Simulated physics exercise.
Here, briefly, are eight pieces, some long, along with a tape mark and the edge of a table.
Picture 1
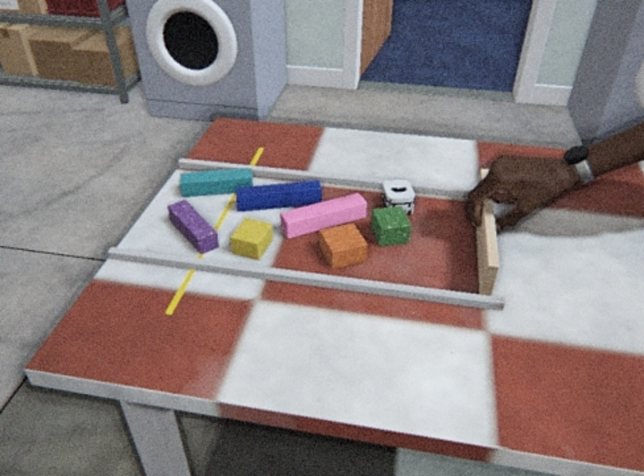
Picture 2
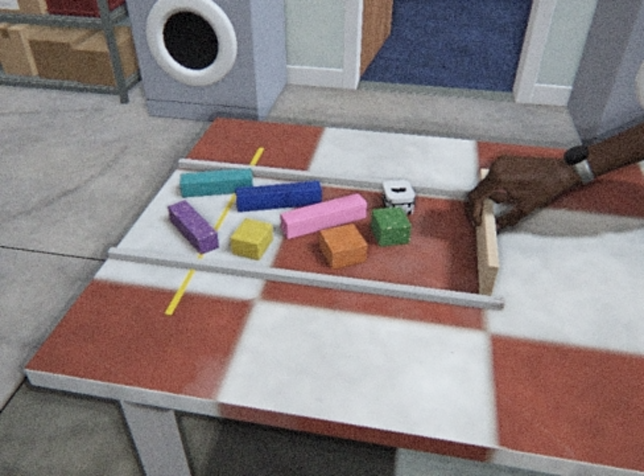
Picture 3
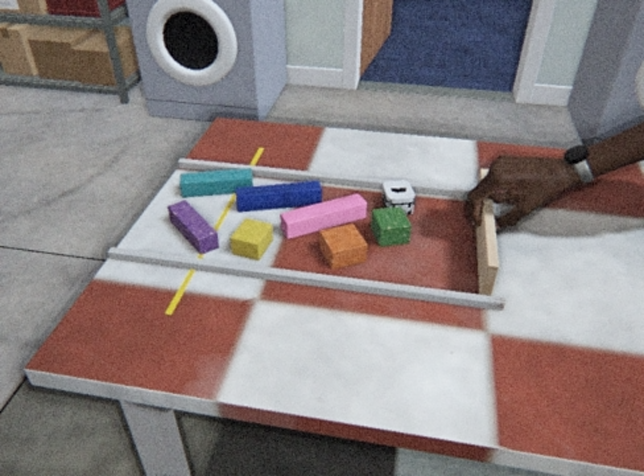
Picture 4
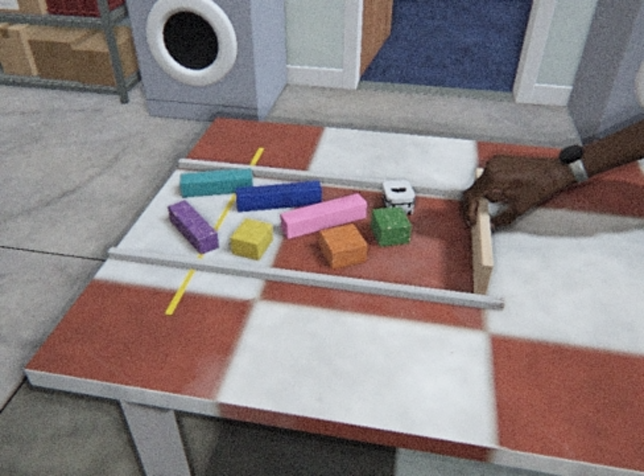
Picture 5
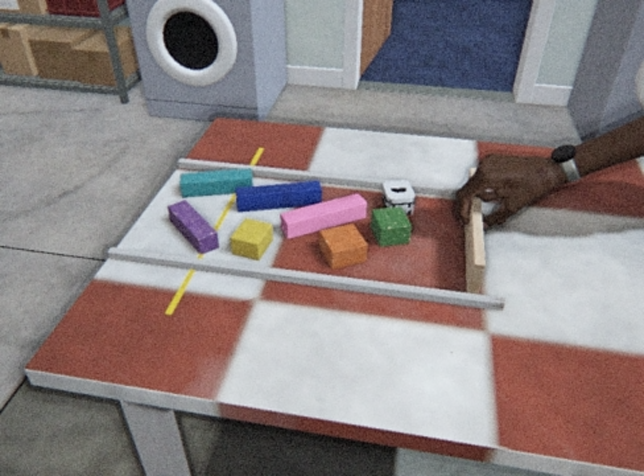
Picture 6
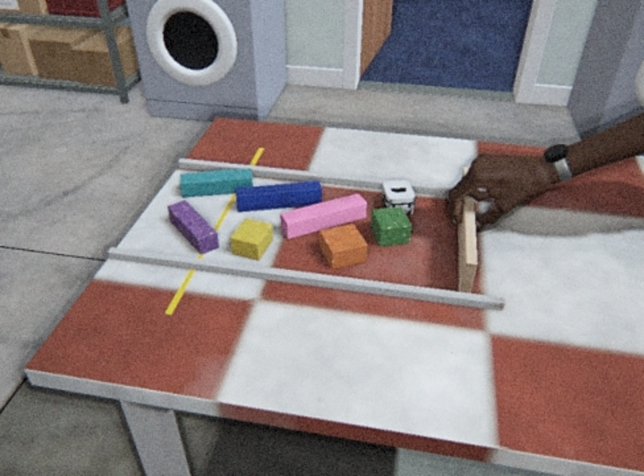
A dark-skinned hand at the right slides an upright wooden board slowly leftward between two pale rails on a red-and-white checked table, seen from above at an angle in a room with shelving and a round-windowed machine. Between the rails lie turquoise, purple, blue and pink bars, yellow, orange and green blocks, and a small white piece, with yellow tape crossing at left. The pieces and the camera stay still as the board moves a short way, not touching them.
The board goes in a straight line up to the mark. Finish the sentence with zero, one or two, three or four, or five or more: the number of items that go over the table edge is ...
The number of items that go over the table edge is zero.
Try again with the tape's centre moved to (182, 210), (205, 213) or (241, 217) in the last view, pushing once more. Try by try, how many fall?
The three tries give 5, 2 and 0.
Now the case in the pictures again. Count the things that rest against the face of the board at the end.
At rest, 3 are in contact.
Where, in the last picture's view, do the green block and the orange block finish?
The green block ends at (210, 204) and the orange block at (196, 223).
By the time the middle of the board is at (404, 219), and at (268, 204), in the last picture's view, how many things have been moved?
Counting first: 2, next 8.
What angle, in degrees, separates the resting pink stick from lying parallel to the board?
The angle comes out near 25 degrees.
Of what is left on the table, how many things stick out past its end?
The count is 2.
Soon after, none off yet; turquoise bar at rest near (217, 183); purple bar at rest near (193, 227); yellow block at rest near (252, 239).
At rest, the number that fall off is zero.
